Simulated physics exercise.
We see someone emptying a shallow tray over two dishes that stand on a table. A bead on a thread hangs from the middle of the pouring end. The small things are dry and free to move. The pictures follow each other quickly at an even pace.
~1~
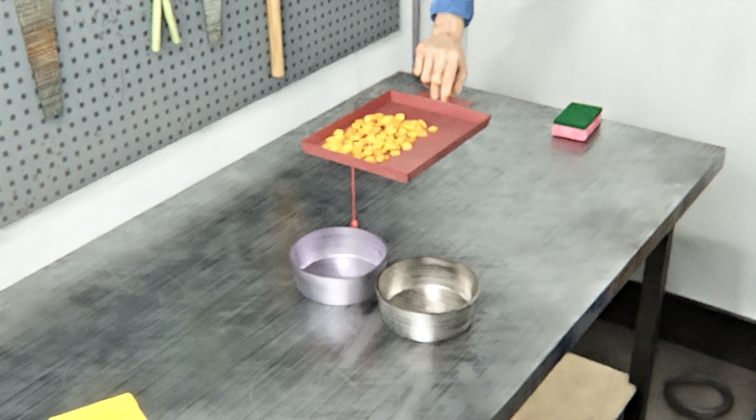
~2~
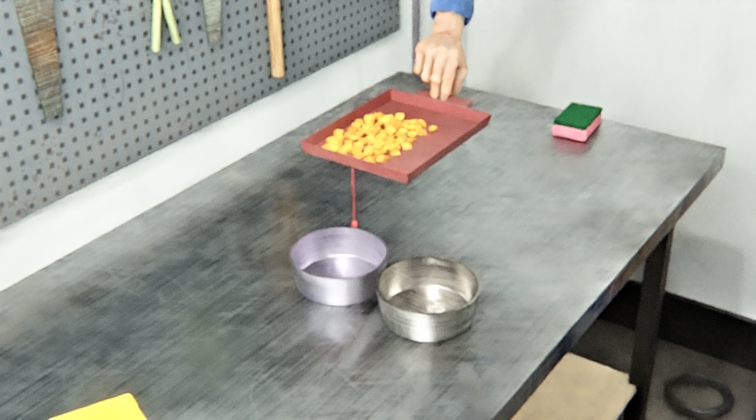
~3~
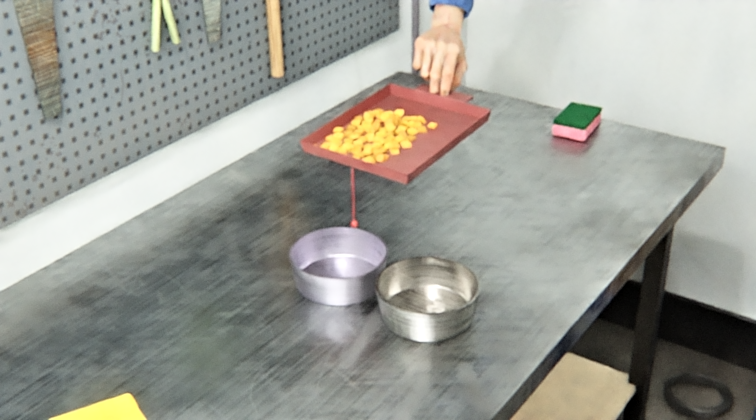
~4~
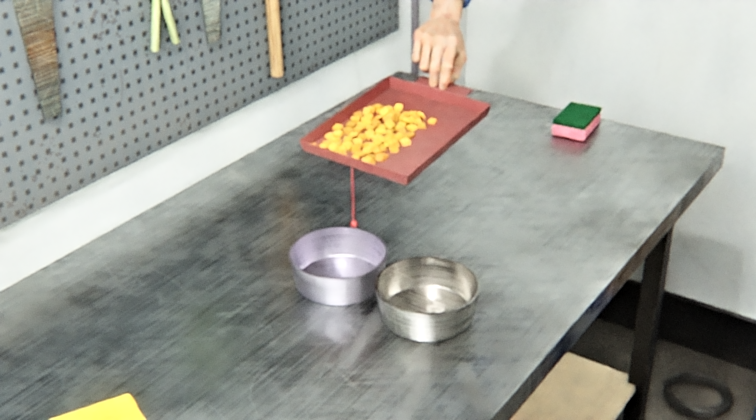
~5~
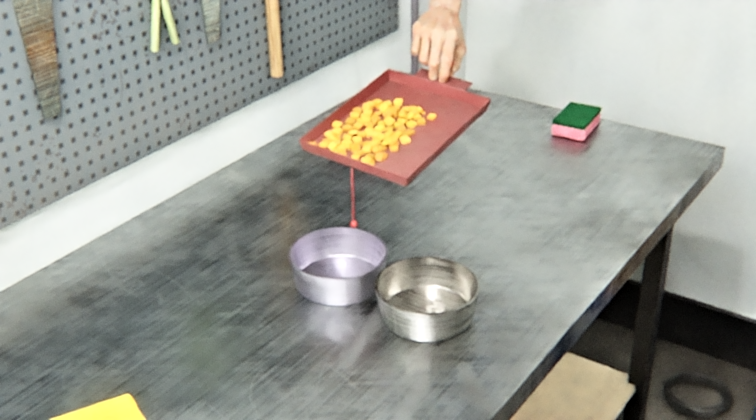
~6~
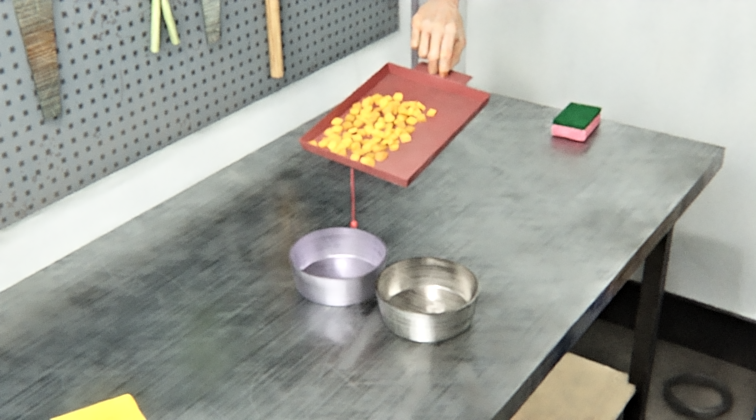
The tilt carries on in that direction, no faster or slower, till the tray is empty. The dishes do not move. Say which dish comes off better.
More goes to the left-hand dish.
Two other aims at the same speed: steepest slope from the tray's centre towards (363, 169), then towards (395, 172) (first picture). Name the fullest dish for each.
First the left one, then the left one.
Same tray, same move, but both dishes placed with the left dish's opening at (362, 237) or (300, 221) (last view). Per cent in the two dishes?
First some 80, then 90 per cent.
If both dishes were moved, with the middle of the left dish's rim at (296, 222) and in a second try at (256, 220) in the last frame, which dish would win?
First the right one, then the right dish.
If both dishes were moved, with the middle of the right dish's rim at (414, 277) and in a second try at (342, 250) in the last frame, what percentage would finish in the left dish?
Roughly 40 per cent, and 0 per cent.
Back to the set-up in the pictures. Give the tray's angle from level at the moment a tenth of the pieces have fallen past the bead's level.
Near 85 degrees.
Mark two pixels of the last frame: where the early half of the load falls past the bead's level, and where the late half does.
Early half (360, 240), late half (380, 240).
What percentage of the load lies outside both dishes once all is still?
Close to 30 per cent.
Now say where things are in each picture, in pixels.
The first picture shows corners of the pouring end (304, 141) and (407, 171), level; middle of the load (381, 137), small crackers; left dish (310, 285); right dish (400, 321); bead on its thread (355, 224).
The second picture shows corners of the pouring end (304, 141) and (407, 172), level; middle of the load (381, 137).
The third picture shows corners of the pouring end (304, 140) and (407, 173), tipped barely, lowest at the right corner; middle of the load (381, 135).
The fourth picture shows corners of the pouring end (303, 140) and (406, 174), tipped a little, lowest at the right corner; middle of the load (380, 132).
The fifth picture shows corners of the pouring end (303, 139) and (406, 175), tipped a little, lowest at the right corner; middle of the load (380, 129).
The sixth picture shows corners of the pouring end (302, 139) and (406, 177), tipped a little, lowest at the right corner; middle of the load (380, 126); left dish (309, 286); right dish (399, 321).
Just after the last frame, tray tipped steeply; every one on the tray.
A moment on, tray tipped right over; roughly half on the tray; just a few in the right dish; roughly a quarter in the left dish; just a few outside both; roughly a quarter in the air.
Further on, tray tipped past a quarter turn; about a tenth in the right dish; roughly two thirds in the left dish; roughly a quarter outside both.
When it is over, tray tipped past a quarter turn; about a tenth in the right dish; roughly two thirds in the left dish; roughly a quarter outside both.
